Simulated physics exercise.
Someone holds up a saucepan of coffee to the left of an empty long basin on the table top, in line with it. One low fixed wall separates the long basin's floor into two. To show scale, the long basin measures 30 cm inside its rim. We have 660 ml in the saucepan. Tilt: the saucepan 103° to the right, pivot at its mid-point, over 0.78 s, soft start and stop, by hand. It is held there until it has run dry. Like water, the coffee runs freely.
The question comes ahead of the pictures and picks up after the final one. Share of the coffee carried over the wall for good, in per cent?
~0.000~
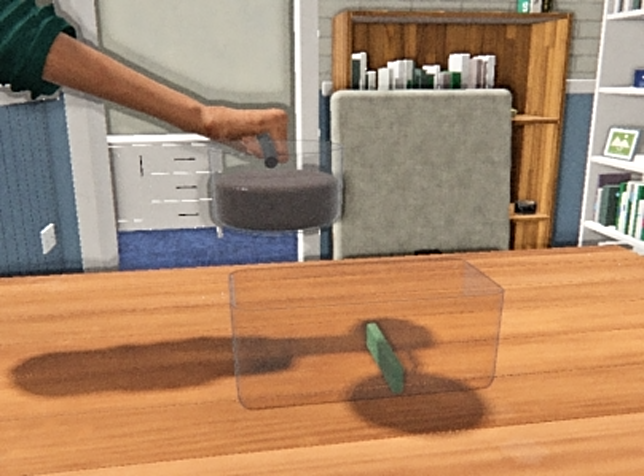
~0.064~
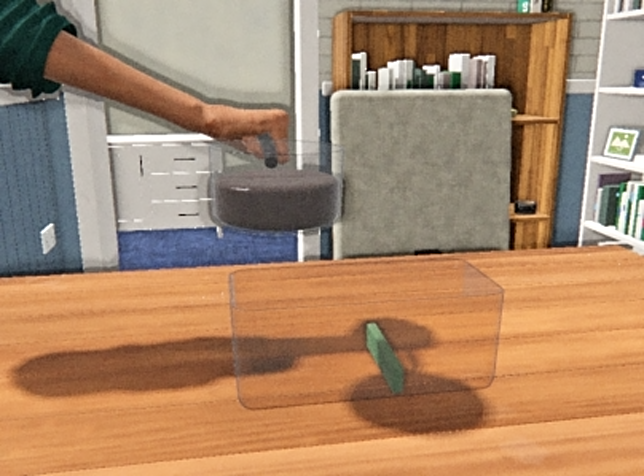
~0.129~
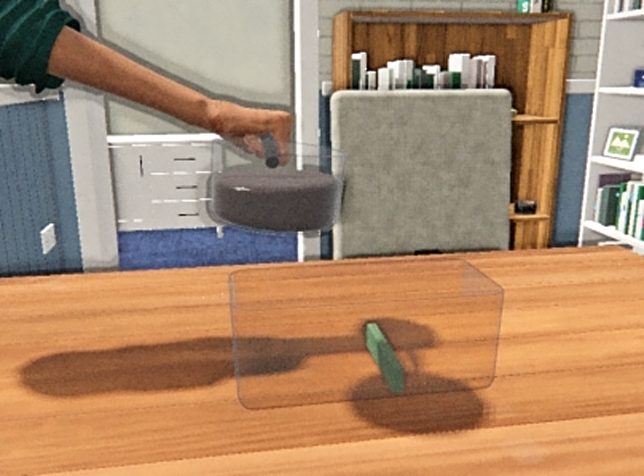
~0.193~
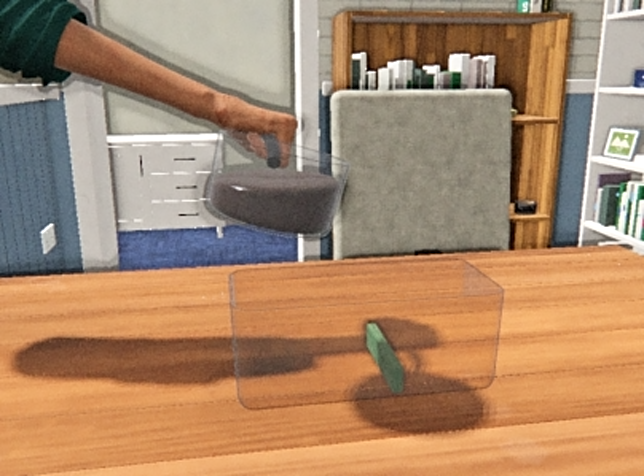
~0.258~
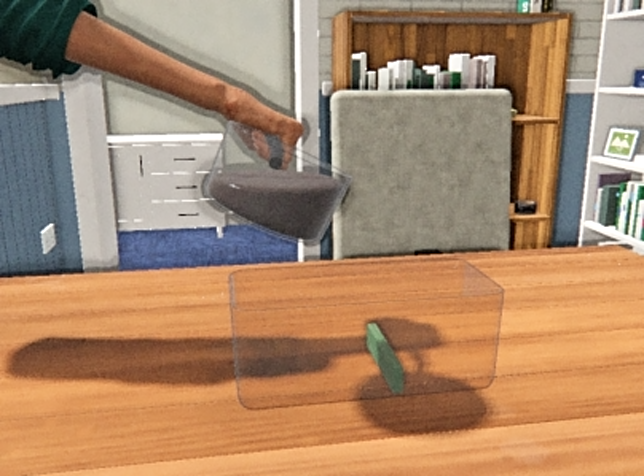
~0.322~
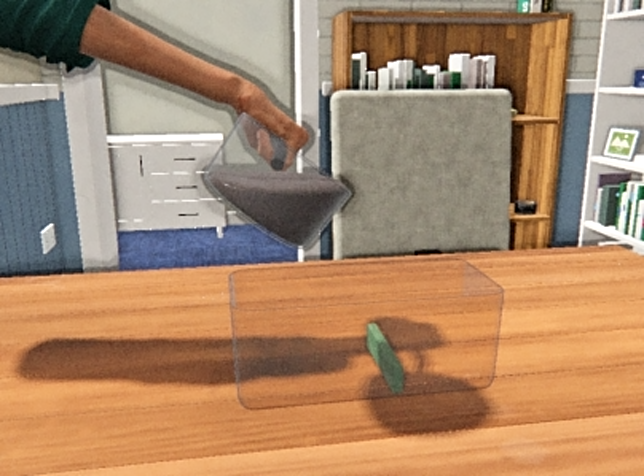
Near 36 per cent.
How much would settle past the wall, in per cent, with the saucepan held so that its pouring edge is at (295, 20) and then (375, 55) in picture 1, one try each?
Respectively 20 and 75 %.
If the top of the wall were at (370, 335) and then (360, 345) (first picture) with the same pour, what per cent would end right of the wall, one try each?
The first gives near 50 per cent and the second near 70 per cent.
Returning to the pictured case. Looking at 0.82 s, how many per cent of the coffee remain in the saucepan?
Around 10 in a hundred is still there.
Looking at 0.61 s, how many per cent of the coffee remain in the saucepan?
Roughly 38 per cent.
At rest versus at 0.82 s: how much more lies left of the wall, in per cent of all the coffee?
About 18 percent, give or take.
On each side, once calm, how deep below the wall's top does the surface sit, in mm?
Left 14 mm, right 16 mm.
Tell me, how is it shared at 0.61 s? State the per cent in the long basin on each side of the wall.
About 14 % left, 16 % right.
After 0.61 s the tilt is 91° and 38 per cent is still to pour, 13 is left of the wall and 17 right of it.
After 0.82 s the tilt is 103° and 10 per cent is still to pour, 45 is left of the wall and 37 right of it.
After 1.04 s the tilt is 103° and 1 per cent is still to pour, 60 is left of the wall and 35 right of it.
After 1.28 s the tilt is 103° and 0 per cent is still to pour, 63 is left of the wall and 36 right of it.
In the end 63 per cent lies left of the wall, 36 right of it and 1 outside.
